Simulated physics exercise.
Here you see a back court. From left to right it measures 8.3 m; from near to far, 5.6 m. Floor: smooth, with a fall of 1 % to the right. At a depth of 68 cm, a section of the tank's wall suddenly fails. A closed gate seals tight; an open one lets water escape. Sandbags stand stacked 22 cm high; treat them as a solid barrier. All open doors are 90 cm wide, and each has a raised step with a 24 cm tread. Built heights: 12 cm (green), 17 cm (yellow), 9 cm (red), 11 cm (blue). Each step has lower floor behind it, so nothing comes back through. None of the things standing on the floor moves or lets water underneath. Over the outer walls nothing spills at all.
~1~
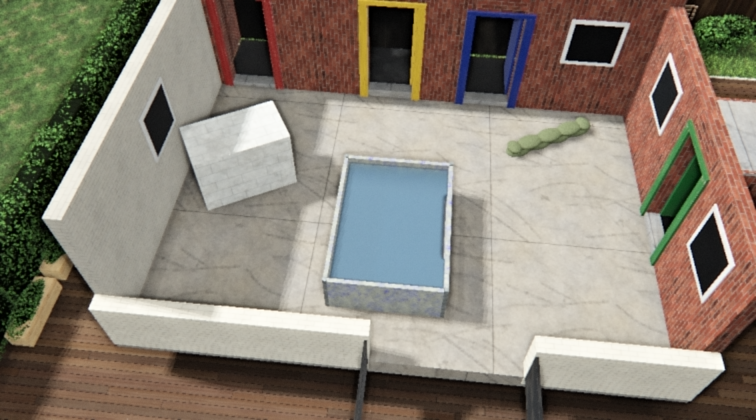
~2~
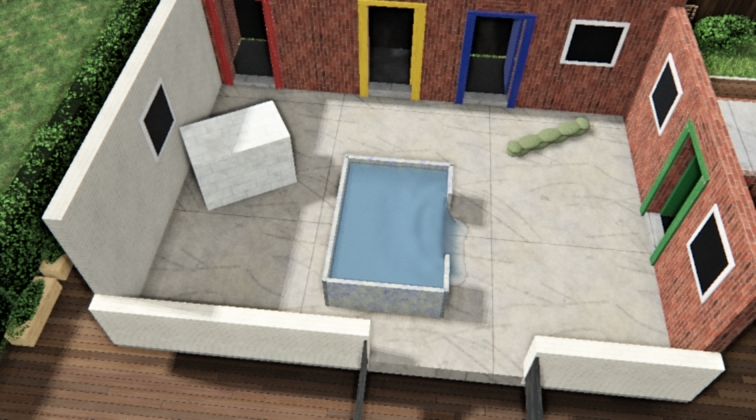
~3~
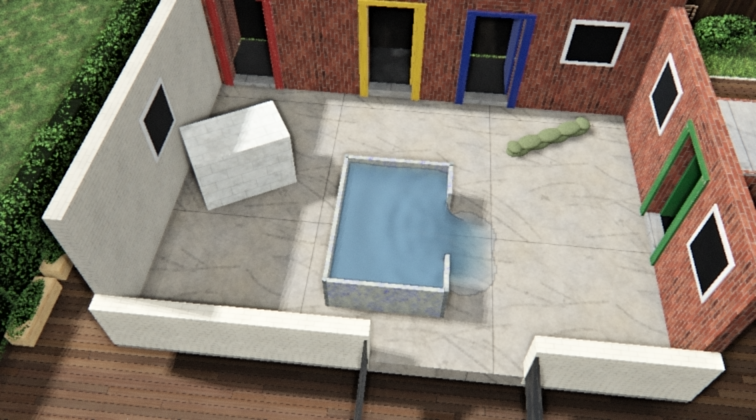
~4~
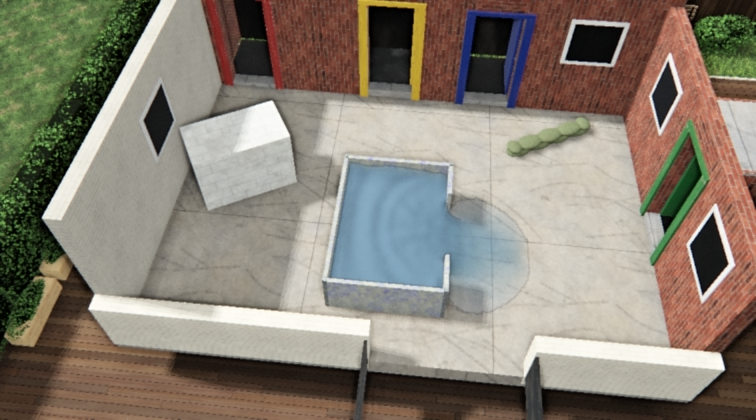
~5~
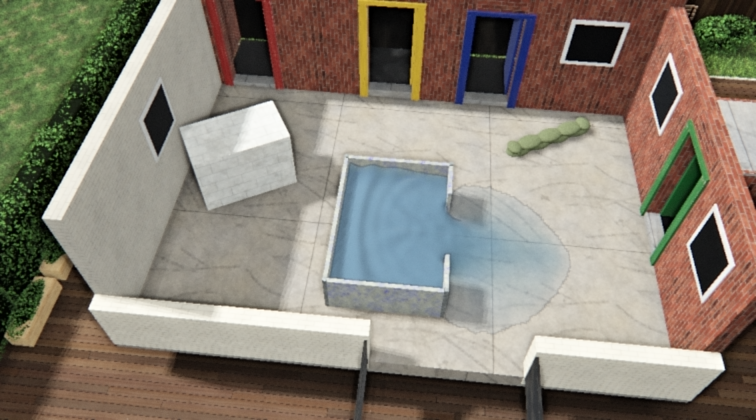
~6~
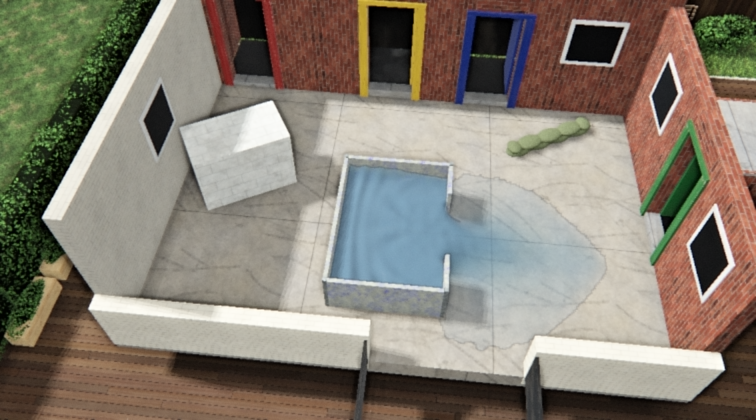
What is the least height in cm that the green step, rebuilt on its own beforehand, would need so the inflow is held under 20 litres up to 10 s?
Around 24 cm would be enough.
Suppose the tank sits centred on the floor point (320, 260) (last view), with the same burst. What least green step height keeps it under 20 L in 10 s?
Some 18 cm.
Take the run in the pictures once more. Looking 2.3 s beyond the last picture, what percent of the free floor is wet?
Approximately 35 % of the floor.
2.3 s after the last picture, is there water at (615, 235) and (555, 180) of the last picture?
Note: Point one reached; point two reached.
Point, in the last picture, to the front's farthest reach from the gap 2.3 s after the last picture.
The farthest wet point sits near (623, 116).
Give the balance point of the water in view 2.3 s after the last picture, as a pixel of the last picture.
Around (501, 248).
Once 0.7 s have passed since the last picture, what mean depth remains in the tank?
Around 45 cm deep on average.
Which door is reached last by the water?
Red, last of all.
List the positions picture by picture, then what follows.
The first picture shows still water, 68 cm deep, in the tank at (392, 221); the green door at (670, 201) is dry.
In the second picture, the gap is at (444, 240), the front 0.3 m out at (463, 230); the back of the tank holds 68 cm.
In the third picture, water pours out at (444, 242) and has run 0.8 m, to (488, 279); about 12 cm deep outside, 68 cm at the back.
In the fourth picture, water pours out at (444, 242) and has run 1.4 m, to (524, 270); about 9 cm deep outside, 64 cm at the back.
In the fifth picture, water pours out at (444, 242) and has run 2.0 m, to (564, 268); about 6 cm deep outside, 56 cm at the back.
In the sixth picture, water pours out at (444, 242) and has run 2.6 m, to (600, 268); about 5 cm deep outside, 58 cm at the back; the green door at (670, 201), 3.6 m from the gap, is still 1.0 m from the nearest water.
Then, 0.7 s after the last picture water covers 30 % of the floor, deepest (40 cm) near (449, 246); 8 cm at the green door, 14 litres in over its 12 cm step.
Then, 2.3 s after the last picture water covers 35 % of the floor, deepest (30 cm) near (624, 122); 22 cm at the green door, 141 litres in over its 12 cm step.
Then, 9.3 s after the last picture water covers 80 % of the floor, deepest (18 cm) near (672, 354); 11 cm at the green door, 249 litres in over its 12 cm step.
At the green door as built, the water peaked near 27 cm, 1.5 s after the last picture.
Run again over the same 10 s with other heights there, 47 litres in over 20.5 cm, 5 litres over 27.5 cm. The limit of 20 litres is kept from about 24 cm up.
